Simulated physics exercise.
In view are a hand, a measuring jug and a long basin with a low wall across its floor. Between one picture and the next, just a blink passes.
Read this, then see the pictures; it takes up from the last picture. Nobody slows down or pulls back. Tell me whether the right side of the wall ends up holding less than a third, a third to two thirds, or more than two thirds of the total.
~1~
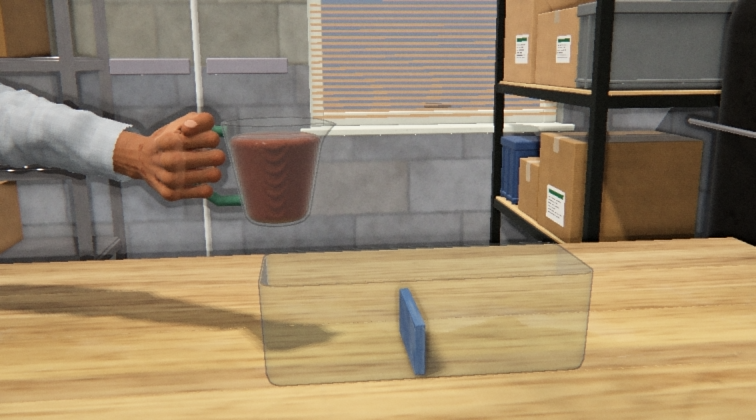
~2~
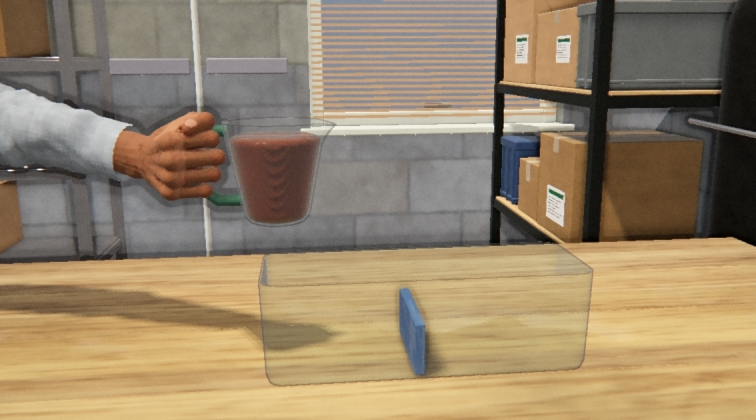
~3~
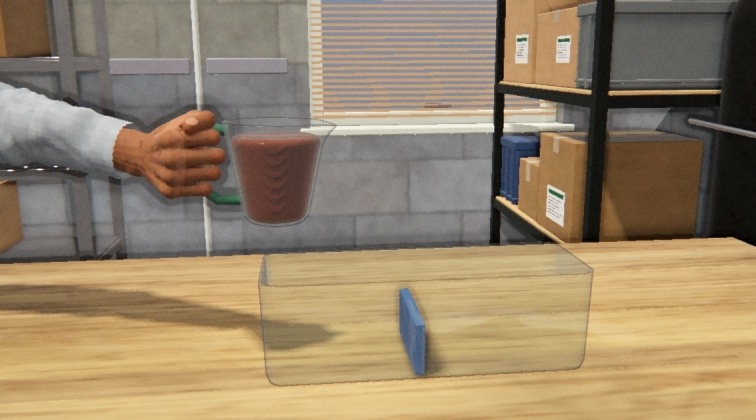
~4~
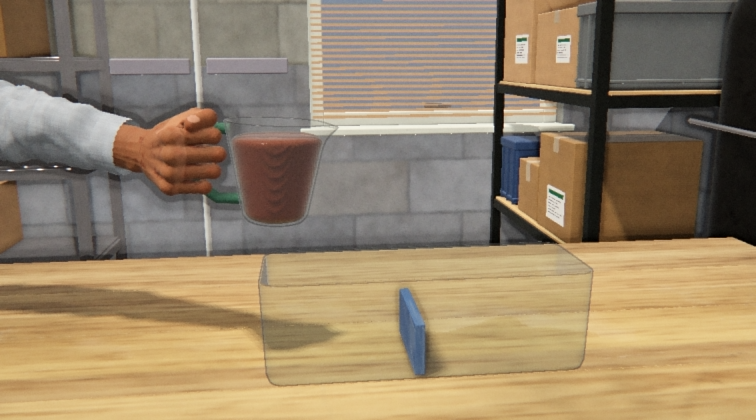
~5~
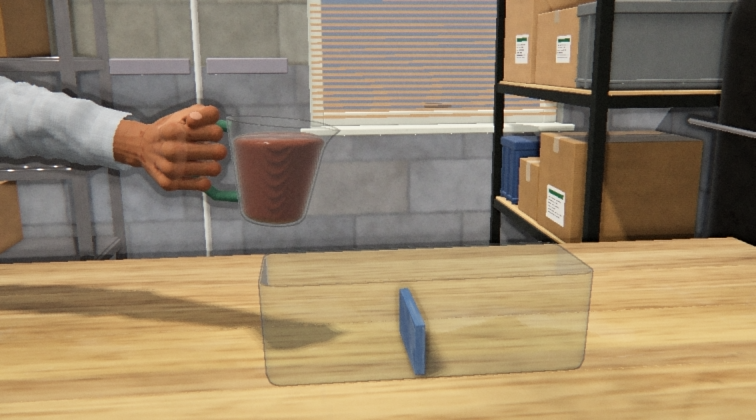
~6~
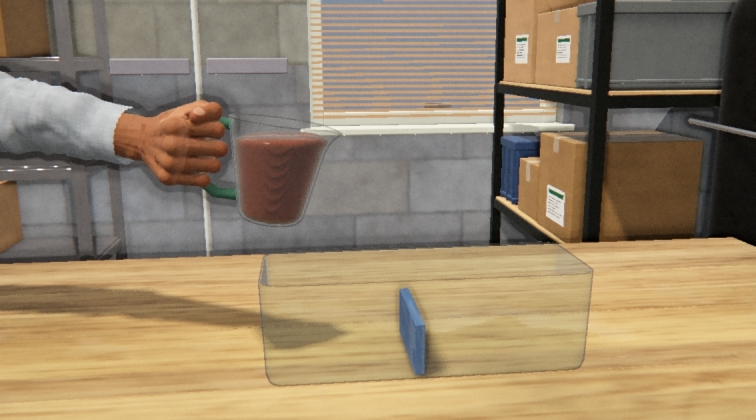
The part right of the wall will probably remain beneath one third.
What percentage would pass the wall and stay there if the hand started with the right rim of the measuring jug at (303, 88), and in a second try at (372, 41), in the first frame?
Close to 0 % for the first start and close to 95 % for the second.
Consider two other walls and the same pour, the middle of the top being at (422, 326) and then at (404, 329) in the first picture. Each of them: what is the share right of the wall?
Near 5 % and 40 %.
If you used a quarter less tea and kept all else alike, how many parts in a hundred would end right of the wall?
About 0 percent.
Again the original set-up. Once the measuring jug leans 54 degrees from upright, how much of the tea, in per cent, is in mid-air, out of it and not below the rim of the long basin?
Roughly 15 percent.
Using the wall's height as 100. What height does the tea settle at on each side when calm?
Roughly 40 left of the wall, roughly 0 right of it.
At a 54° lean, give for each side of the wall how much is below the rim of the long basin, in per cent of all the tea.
Left 5 %, right 0 %.
A moment on, the measuring jug is tipped part way and 78 per cent is still to pour, 7 is left of the wall and 0 right of it.
Next, the measuring jug is tipped on its side and 26 per cent is still to pour, 48 is left of the wall and 11 right of it.
Then the measuring jug is tipped on its side and 1 per cent is still to pour, 85 is left of the wall and 11 right of it.
Later the measuring jug is tipped on its side and 0 per cent is still to pour, 87 is left of the wall and 12 right of it.
Finally, 87 per cent lies left of the wall, 12 right of it and 1 outside.
